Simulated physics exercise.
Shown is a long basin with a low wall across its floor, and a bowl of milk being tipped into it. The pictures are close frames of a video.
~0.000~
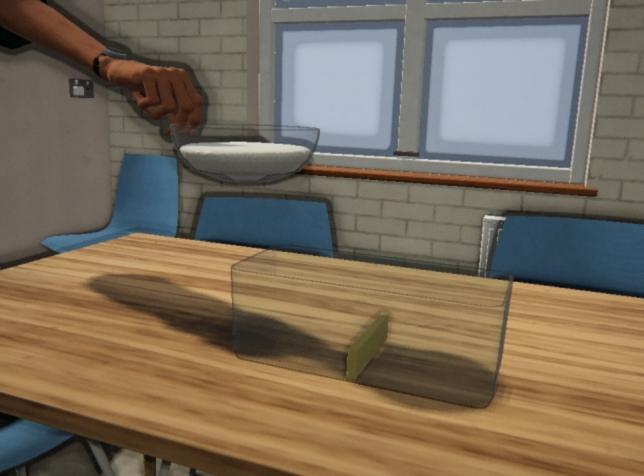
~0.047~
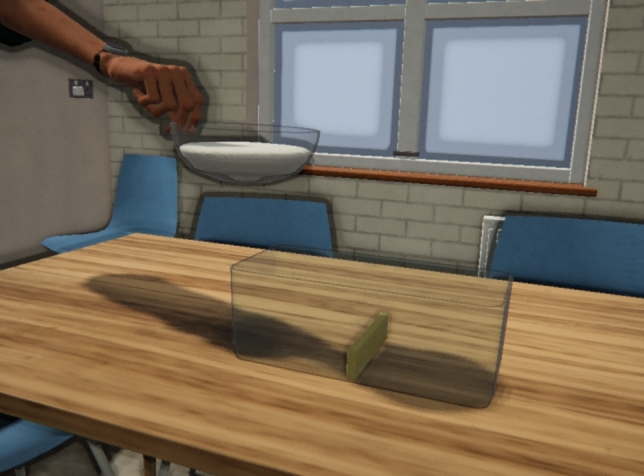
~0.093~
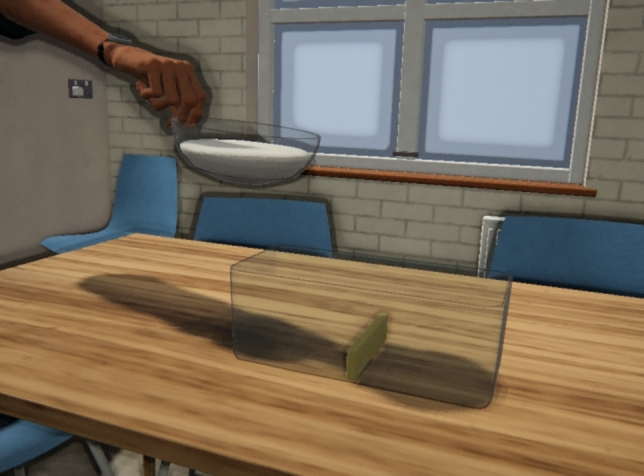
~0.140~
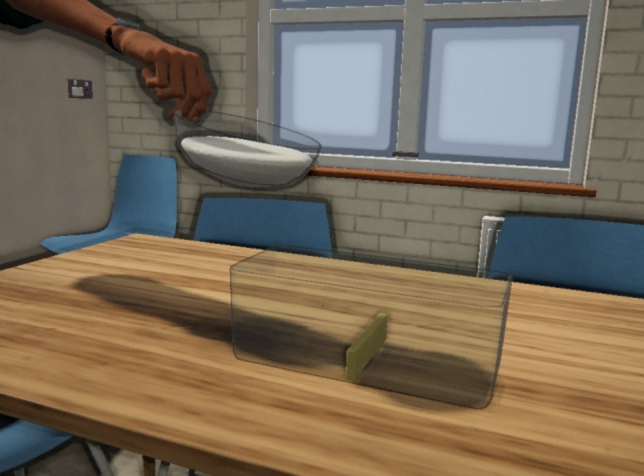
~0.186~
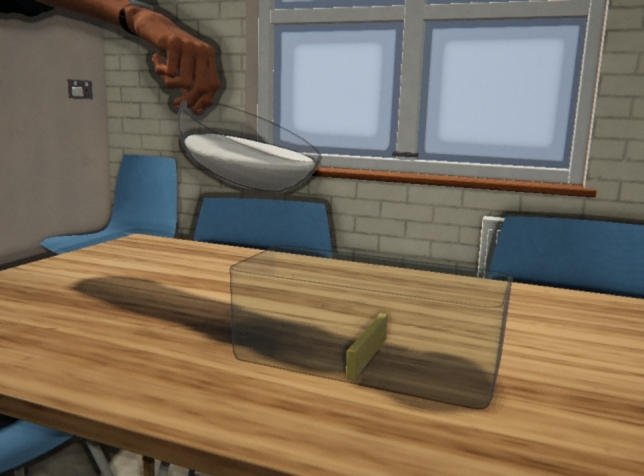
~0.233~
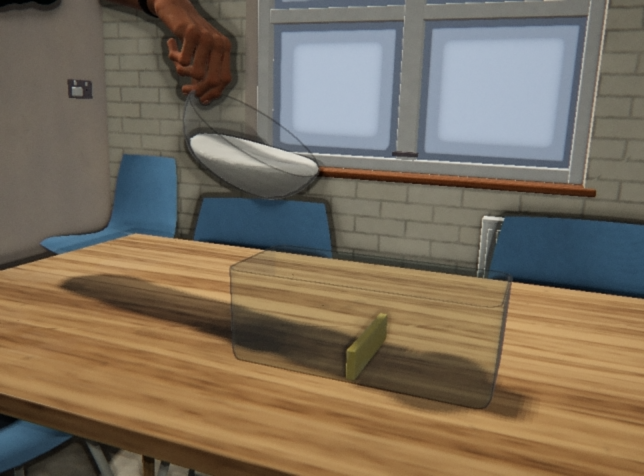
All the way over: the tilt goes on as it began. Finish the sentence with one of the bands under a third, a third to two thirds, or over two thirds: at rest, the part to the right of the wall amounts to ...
At rest, the part to the right of the wall amounts to under a third.
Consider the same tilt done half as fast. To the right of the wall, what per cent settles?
I'd estimate about 10 percent ends up there.
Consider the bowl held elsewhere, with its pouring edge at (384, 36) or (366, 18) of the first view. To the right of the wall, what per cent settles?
First try 65 %, second try 60 %.
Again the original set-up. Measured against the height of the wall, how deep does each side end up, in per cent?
Left near 60; right near 10.
After 0.50 s the tilt is 95° and 4 per cent is still to pour, 62 is left of the wall and 0 right of it.
After 0.69 s the tilt is 104° and 0 per cent is still to pour, 74 is left of the wall and 10 right of it.
After 0.89 s the tilt is 104° and 0 per cent is still to pour, 71 is left of the wall and 18 right of it.
After 1.11 s the tilt is 104° and 0 per cent is still to pour, 71 is left of the wall and 19 right of it.
In the end 71 per cent lies left of the wall, 19 right of it and 10 outside.
